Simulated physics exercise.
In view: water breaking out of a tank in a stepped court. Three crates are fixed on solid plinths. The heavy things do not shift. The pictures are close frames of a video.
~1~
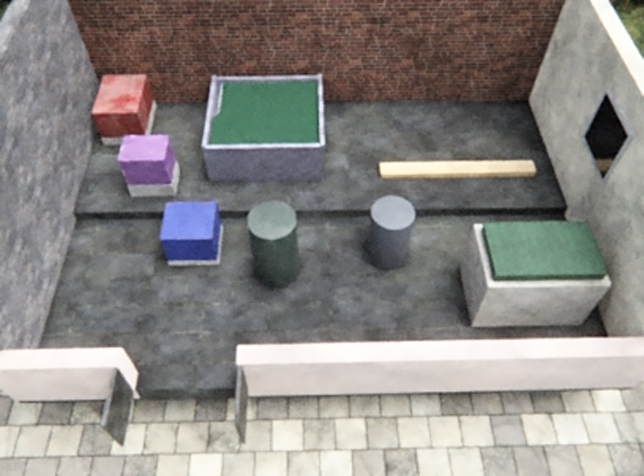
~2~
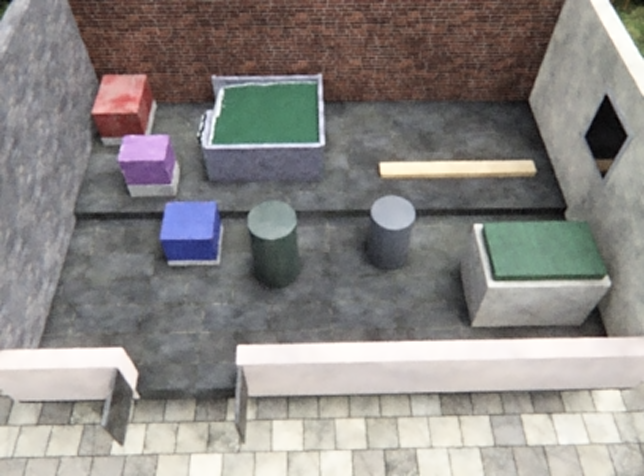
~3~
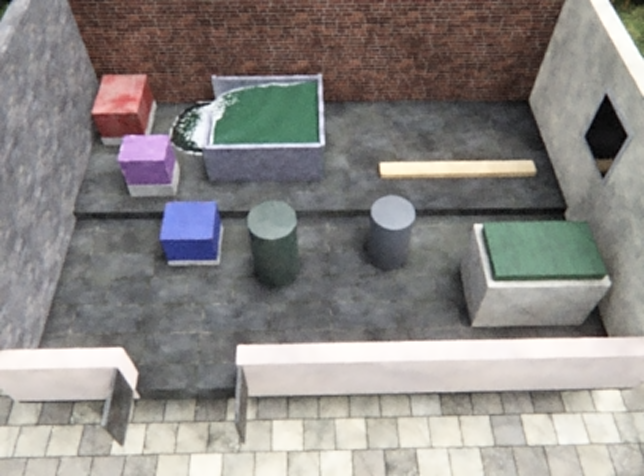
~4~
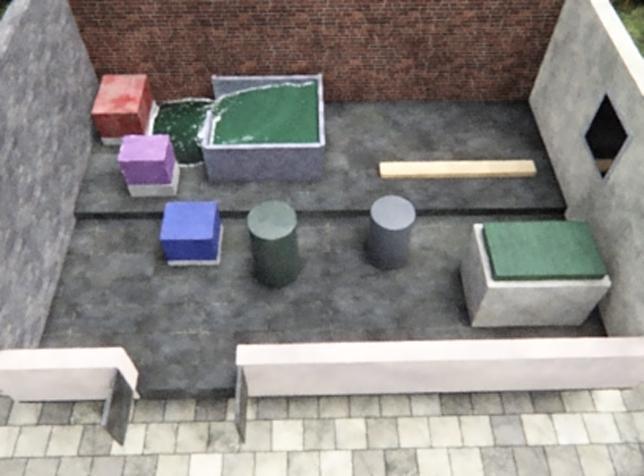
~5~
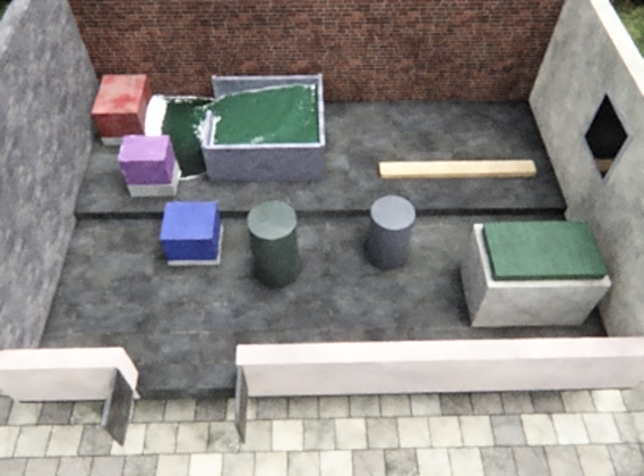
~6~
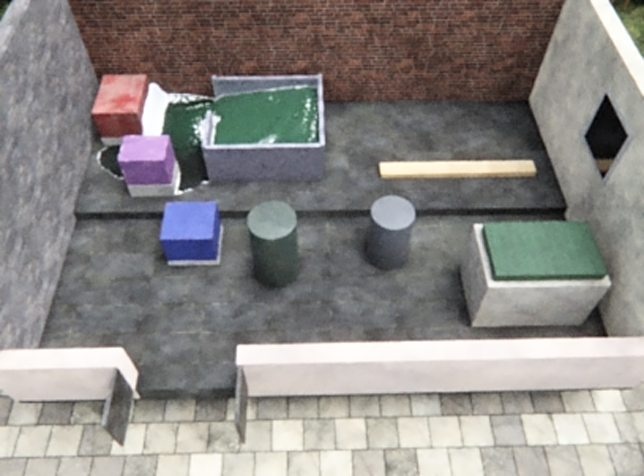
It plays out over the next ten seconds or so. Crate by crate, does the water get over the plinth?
One by one: The blue crate gets wet; the red crate gets wet; the purple crate gets wet.
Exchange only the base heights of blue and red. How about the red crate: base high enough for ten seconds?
One by one: The red one gets wet.
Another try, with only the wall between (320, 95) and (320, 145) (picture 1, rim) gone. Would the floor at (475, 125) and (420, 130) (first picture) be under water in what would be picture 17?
As listed: Flooded, wet.
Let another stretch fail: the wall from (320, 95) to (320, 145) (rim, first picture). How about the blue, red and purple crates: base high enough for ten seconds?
Blue crate stays dry; red crate keeps dry; purple crate stays dry.
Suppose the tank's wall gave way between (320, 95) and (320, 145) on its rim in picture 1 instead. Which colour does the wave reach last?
It is the purple one.
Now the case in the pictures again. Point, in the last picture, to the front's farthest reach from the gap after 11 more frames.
Roughly at (46, 324).
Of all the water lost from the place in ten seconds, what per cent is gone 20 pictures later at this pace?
Roughly 0 per cent.
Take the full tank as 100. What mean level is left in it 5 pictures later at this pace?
Roughly 68 per cent.
A moment on, water covers 10 % of the floor; the blue crate water round its plinth, the red crate water round its plinth, the purple crate water round its plinth.
Next, water covers 15 % of the floor; the blue crate water round its plinth, the red crate water round its plinth, the purple crate water round its plinth.
Then, water covers 35 % of the floor; the blue crate water round its plinth, the red crate water round its plinth, the purple crate water round its plinth.
Later, water covers 60 % of the floor; the blue crate water round its plinth, the red crate water round its plinth, the purple crate water round its plinth.
In the end, water covers 80 % of the floor; the blue crate was topped, the red crate was topped, the purple crate was topped.
